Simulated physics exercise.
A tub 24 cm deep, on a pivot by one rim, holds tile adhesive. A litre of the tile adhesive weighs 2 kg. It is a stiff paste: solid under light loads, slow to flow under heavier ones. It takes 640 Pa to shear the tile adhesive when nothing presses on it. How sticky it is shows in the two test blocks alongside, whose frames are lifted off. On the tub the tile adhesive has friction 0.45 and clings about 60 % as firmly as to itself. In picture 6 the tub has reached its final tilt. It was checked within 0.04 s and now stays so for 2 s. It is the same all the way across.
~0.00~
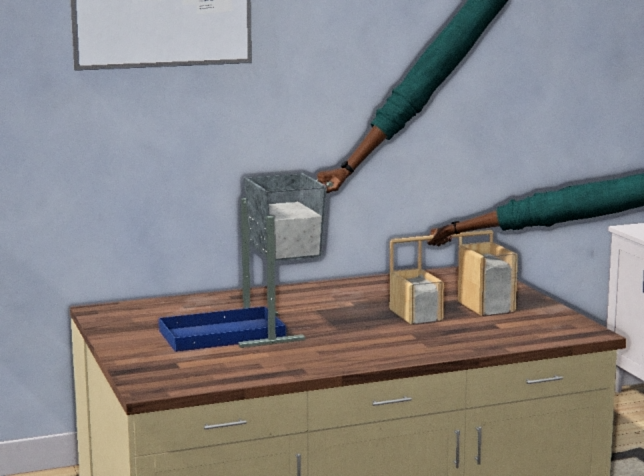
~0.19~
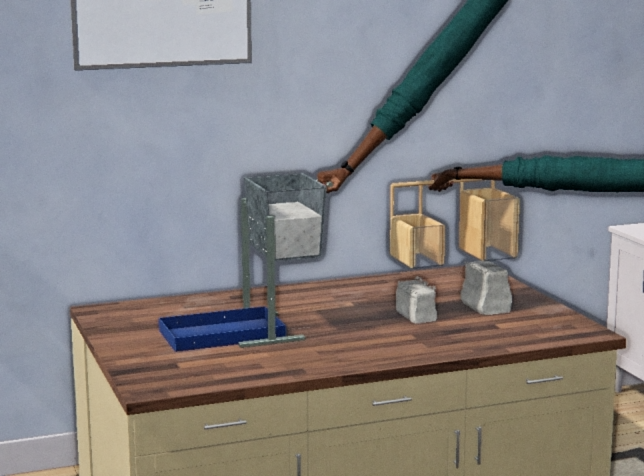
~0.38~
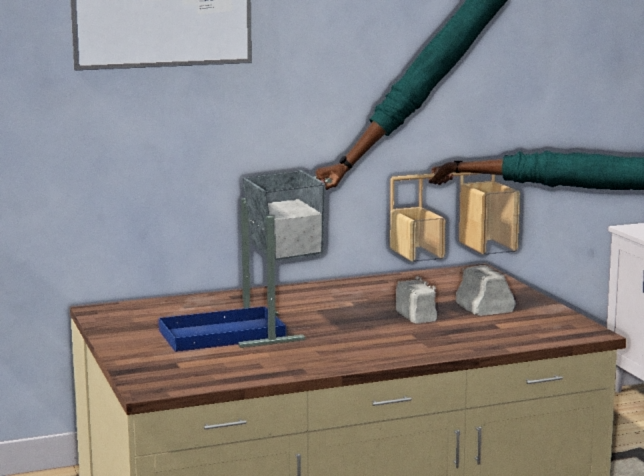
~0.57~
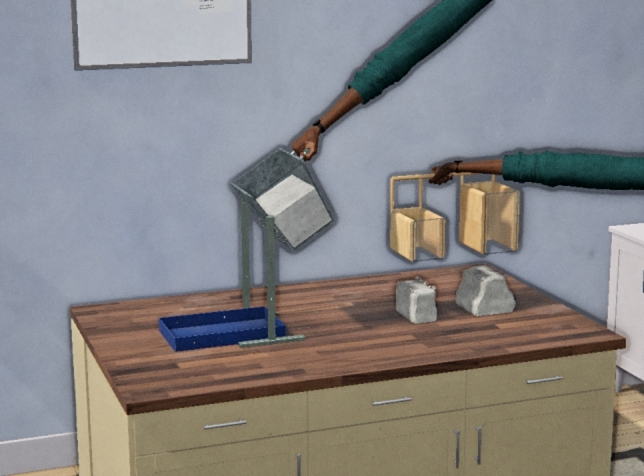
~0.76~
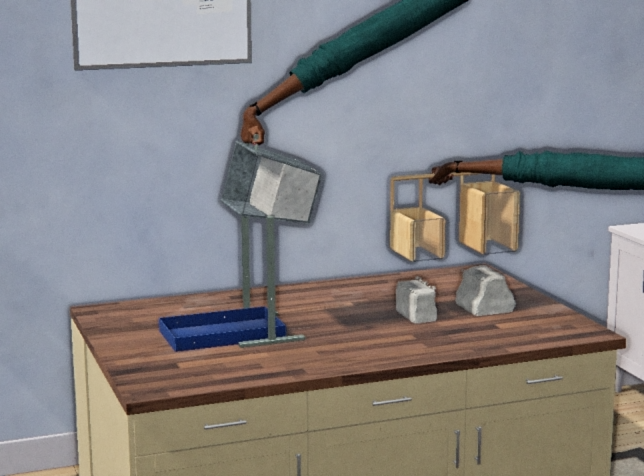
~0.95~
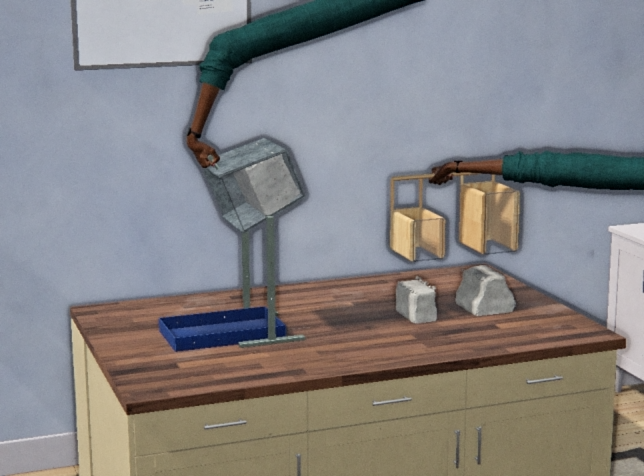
The clip opens with one hand on a raised grey tub of pale material and another lifting two wooden moulds off two grey blocks on a counter. The right block slumps lower and wider while the left keeps its shape. Then the left hand swings the tub steeply over leftward, the material staying inside.
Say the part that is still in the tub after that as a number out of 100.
It comes to some 0 %.
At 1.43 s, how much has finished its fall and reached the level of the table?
About 55 %.
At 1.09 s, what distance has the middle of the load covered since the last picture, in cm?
About 8 cm.
After 1.09 s, the tub is at 112 degrees and holds 99 %.
After 1.26 s, the tub is at 112 degrees and holds 36 %.
After 1.43 s, the tub is at 112 degrees and holds 1 %.
After 1.60 s, the tub is at 112 degrees and holds 0 %.
After 2.95 s, the tub is at 112 degrees and holds 0 %.
